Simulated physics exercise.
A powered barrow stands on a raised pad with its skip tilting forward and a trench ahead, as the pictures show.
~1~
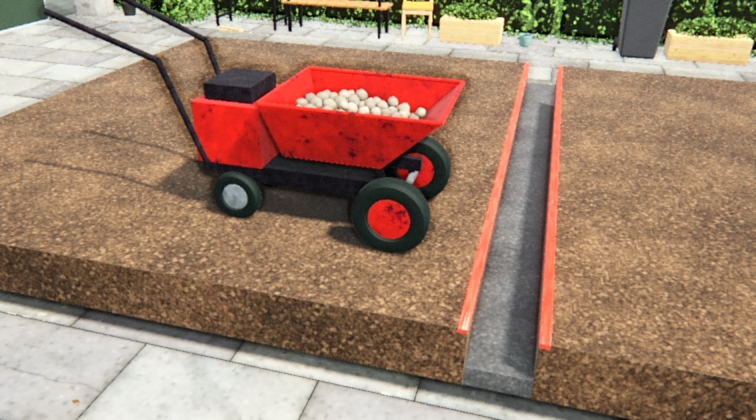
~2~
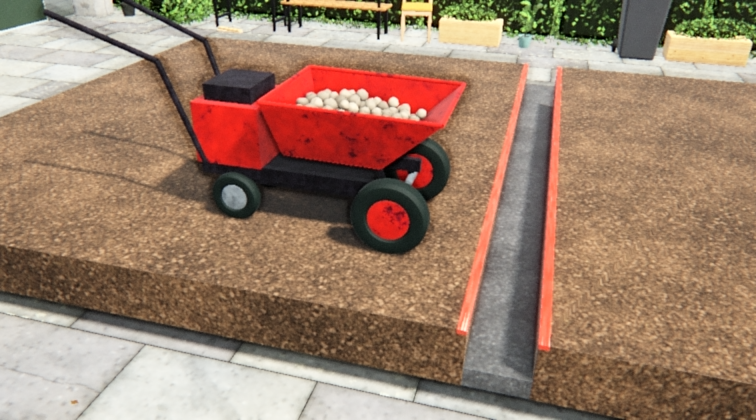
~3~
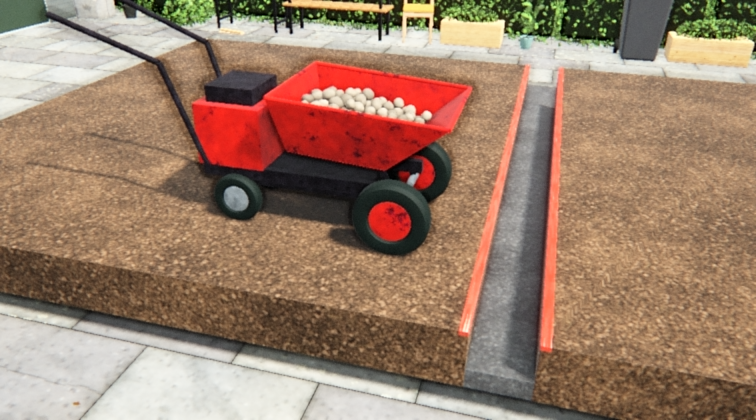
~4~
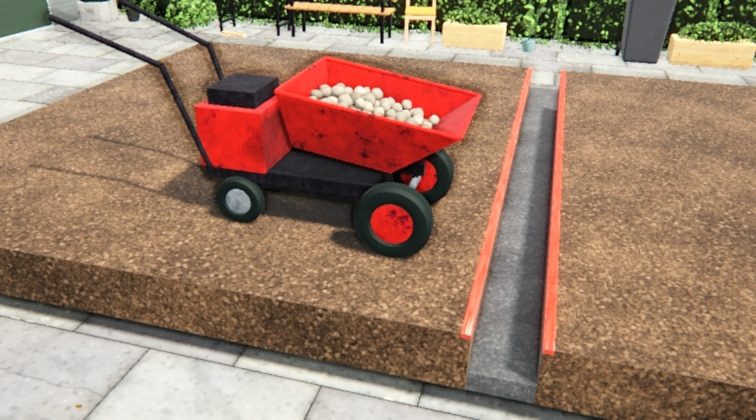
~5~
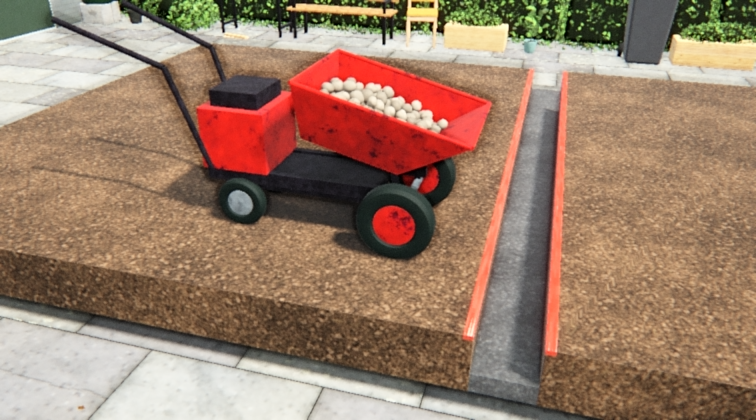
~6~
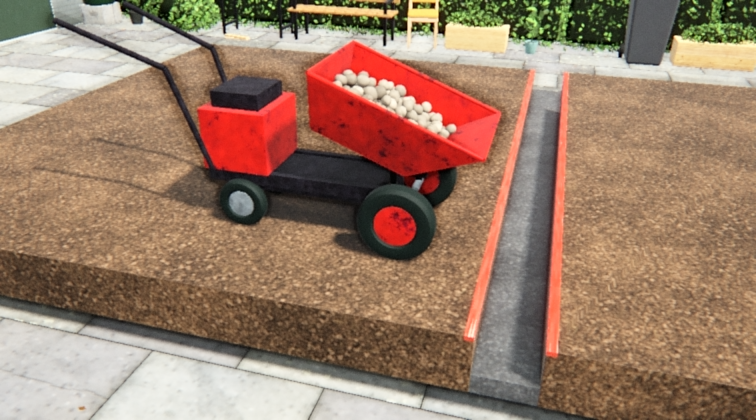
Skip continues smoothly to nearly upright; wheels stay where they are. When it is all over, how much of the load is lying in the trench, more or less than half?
The trench is likely to gain the main share of it.
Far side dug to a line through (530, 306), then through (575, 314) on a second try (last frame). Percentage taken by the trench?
In order, some 40 and some 100 percent.
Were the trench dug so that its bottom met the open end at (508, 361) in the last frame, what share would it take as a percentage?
Estimated share: Approx. 60 %.
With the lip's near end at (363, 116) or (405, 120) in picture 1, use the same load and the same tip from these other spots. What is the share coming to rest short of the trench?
30 % and 10 %, in that order.
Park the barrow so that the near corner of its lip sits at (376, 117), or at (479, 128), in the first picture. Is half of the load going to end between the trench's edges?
At the earlier place the greater portion ends between the edges, at the later place the lesser portion.
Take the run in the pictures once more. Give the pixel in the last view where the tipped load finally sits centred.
It settles centred around (532, 266).
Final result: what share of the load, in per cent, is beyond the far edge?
Roughly 20 in a hundred.
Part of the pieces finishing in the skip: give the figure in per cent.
0 per cent or so.
Just after the last frame, skip tipped steeply; every one in the skip.
A moment on, skip tipped right over; roughly half in the skip; roughly half in or heaped over the trench; about a tenth beyond it; just a few falling.
Further on, skip tipped right over; the larger part in or heaped over the trench; roughly a quarter beyond it.
When it is over, skip tipped right over; the larger part in or heaped over the trench; roughly a quarter beyond it.
